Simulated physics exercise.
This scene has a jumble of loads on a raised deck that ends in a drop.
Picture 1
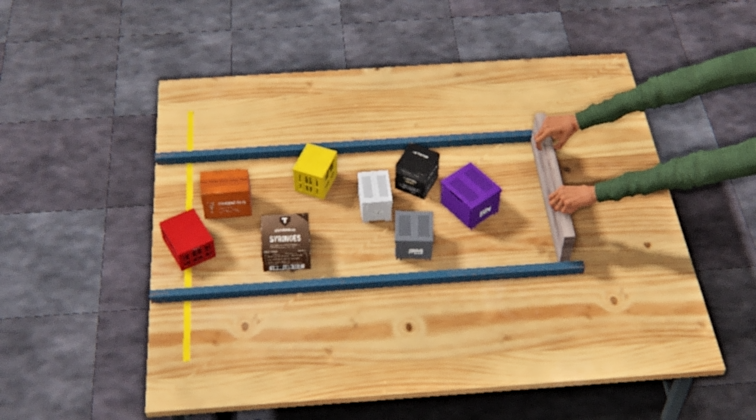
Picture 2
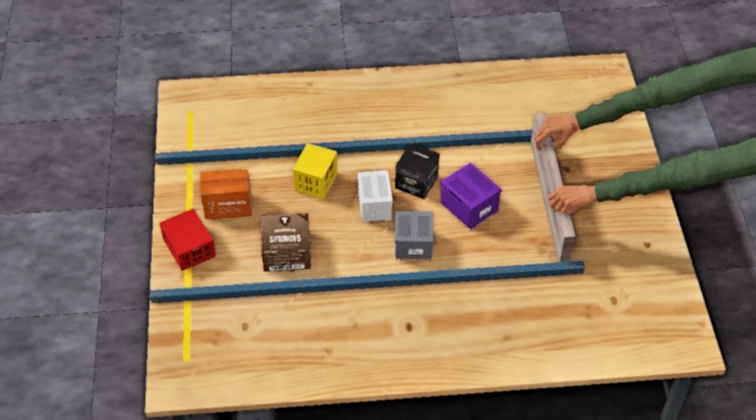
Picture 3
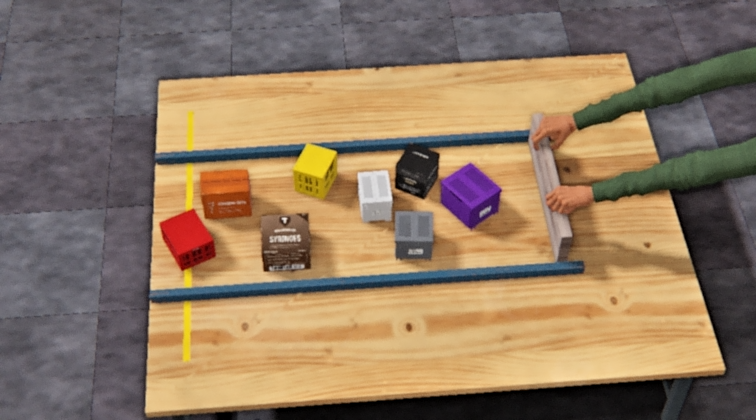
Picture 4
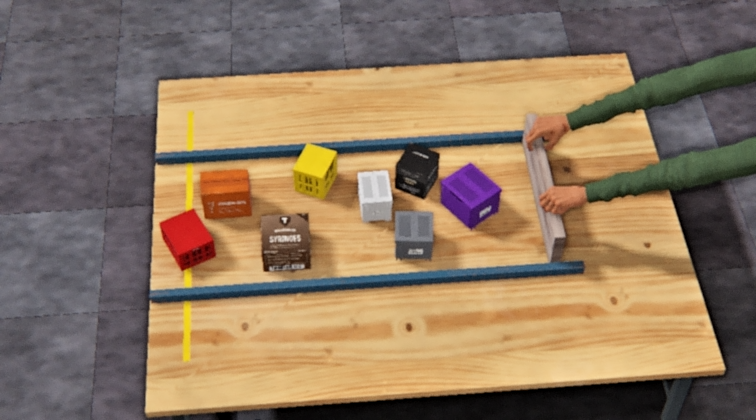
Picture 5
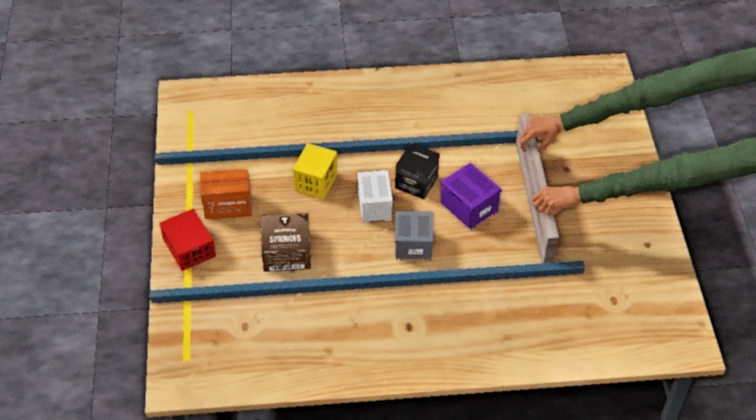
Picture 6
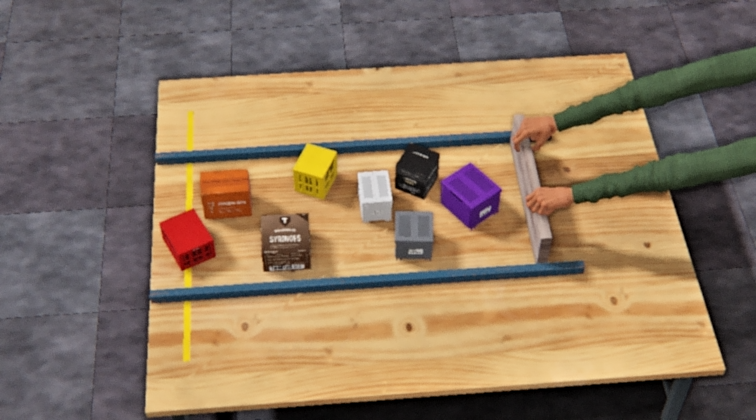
Two green-sleeved arms reach in from the right over a pale wooden table on a grey tiled floor, seen from above at an angle. Between two blue rails sit red, orange, brown, yellow, white, black, grey and purple boxes, with yellow tape crossing at the left. The hands slide a pale plank a short way left toward the purple box, while the boxes and camera stay still.
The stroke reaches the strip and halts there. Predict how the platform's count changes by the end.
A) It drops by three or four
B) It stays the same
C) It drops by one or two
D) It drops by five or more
D, it drops by five or more.
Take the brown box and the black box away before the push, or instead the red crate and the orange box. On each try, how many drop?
The counts: 3 and 3.
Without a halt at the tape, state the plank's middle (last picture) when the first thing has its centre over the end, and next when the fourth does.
For the first, roughly (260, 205); for the next, roughly (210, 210).
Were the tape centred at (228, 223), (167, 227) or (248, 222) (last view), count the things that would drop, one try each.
Counts per try: 2; 8; 1.
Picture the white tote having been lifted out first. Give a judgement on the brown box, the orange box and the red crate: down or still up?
Note: Brown box falls away / orange box falls away / red crate falls away.
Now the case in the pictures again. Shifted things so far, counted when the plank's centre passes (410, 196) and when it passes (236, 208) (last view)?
Counts: 4 and 8.
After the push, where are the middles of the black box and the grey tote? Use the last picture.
Going in order: First (171, 171), then (168, 253).
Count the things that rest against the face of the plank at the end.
So the total is 3.
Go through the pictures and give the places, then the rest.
In the first picture, red crate (188, 239); orange box (226, 194); brown box (286, 242); plank (552, 187); tape (189, 226).
In the second picture, orange box (226, 194); plank (552, 187).
In the third picture, brown box (286, 242); grey tote (414, 236).
In the fourth picture, red crate (188, 240); purple tote (470, 197).
In the fifth picture, orange box (226, 194); white tote (375, 197).
In the sixth picture, red crate (188, 240); orange box (226, 194); brown box (286, 242); plank (530, 189); tape (189, 226).
Early on, none off yet; red crate at rest near (188, 240); orange box at rest near (226, 194); brown box at rest near (286, 242).
Finally, the number that fall off is five or more; lost, white tote, yellow crate, brown box, orange box and red crate.
